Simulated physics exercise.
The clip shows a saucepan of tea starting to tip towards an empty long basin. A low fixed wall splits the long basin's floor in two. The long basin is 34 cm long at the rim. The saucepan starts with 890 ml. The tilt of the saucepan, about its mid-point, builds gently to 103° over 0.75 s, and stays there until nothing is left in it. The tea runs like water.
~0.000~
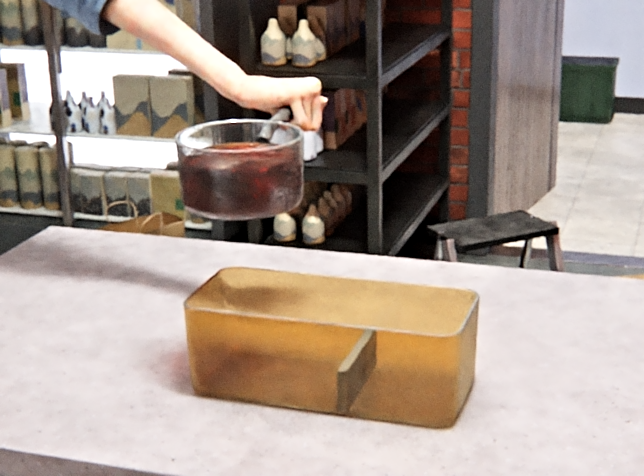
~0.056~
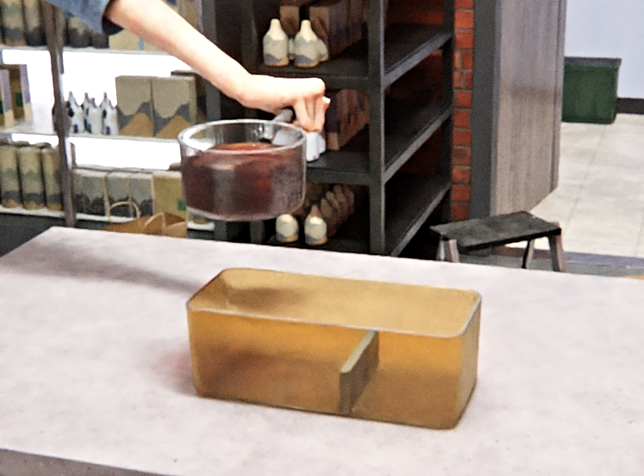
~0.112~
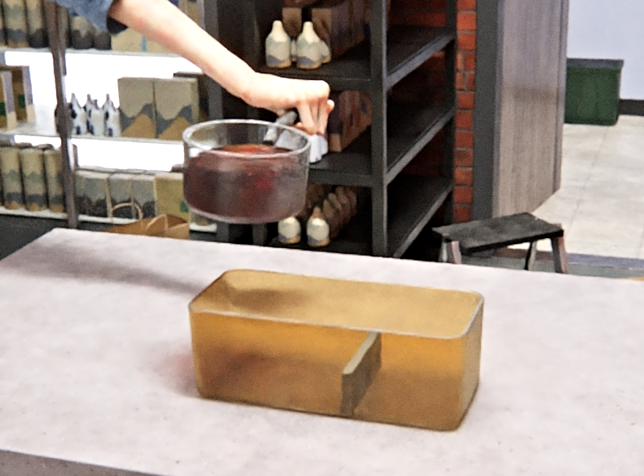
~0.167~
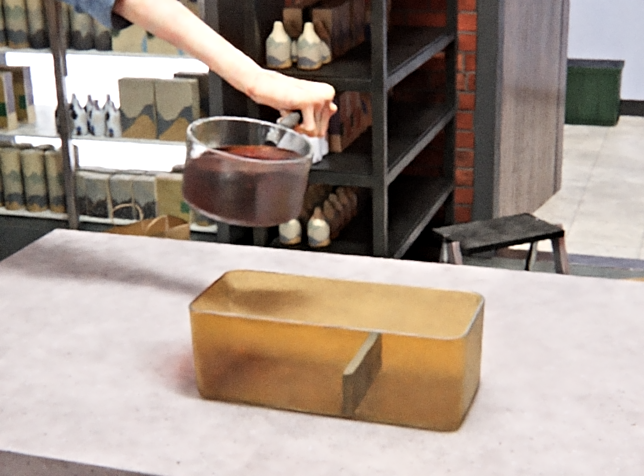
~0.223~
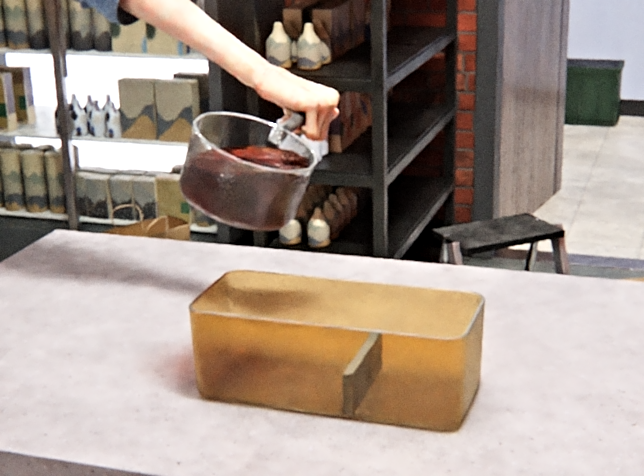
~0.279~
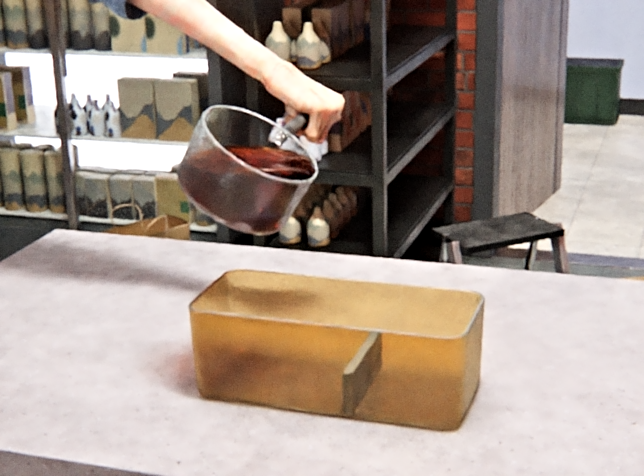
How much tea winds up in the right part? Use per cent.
Roughly 34 per cent is past the wall.
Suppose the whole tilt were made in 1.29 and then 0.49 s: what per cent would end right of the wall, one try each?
In turn about 50 and 20 per cent.
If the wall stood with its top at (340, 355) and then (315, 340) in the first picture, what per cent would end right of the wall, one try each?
In turn about 60 and 90 per cent.
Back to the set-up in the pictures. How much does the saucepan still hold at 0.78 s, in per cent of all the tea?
About 10 per cent.
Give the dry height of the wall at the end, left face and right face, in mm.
Some 32 mm on the left and 36 mm on the right.
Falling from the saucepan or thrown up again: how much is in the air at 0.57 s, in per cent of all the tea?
Some 42 per cent.
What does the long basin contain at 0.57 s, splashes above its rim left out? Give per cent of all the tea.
Near 18 in a hundred.
Then, 0.57 s in, the tilt is 89° and 39 per cent is still to pour, 7 is left of the wall and 12 right of it.
Then, 0.78 s in, the tilt is 103° and 9 per cent is still to pour, 45 is left of the wall and 36 right of it.
Then, 1.01 s in, the tilt is 103° and 1 per cent is still to pour, 60 is left of the wall and 34 right of it.
Then, 1.25 s in, the tilt is 103° and 0 per cent is still to pour, 64 is left of the wall and 34 right of it.
Finally, 64 per cent lies left of the wall, 34 right of it and 2 outside.
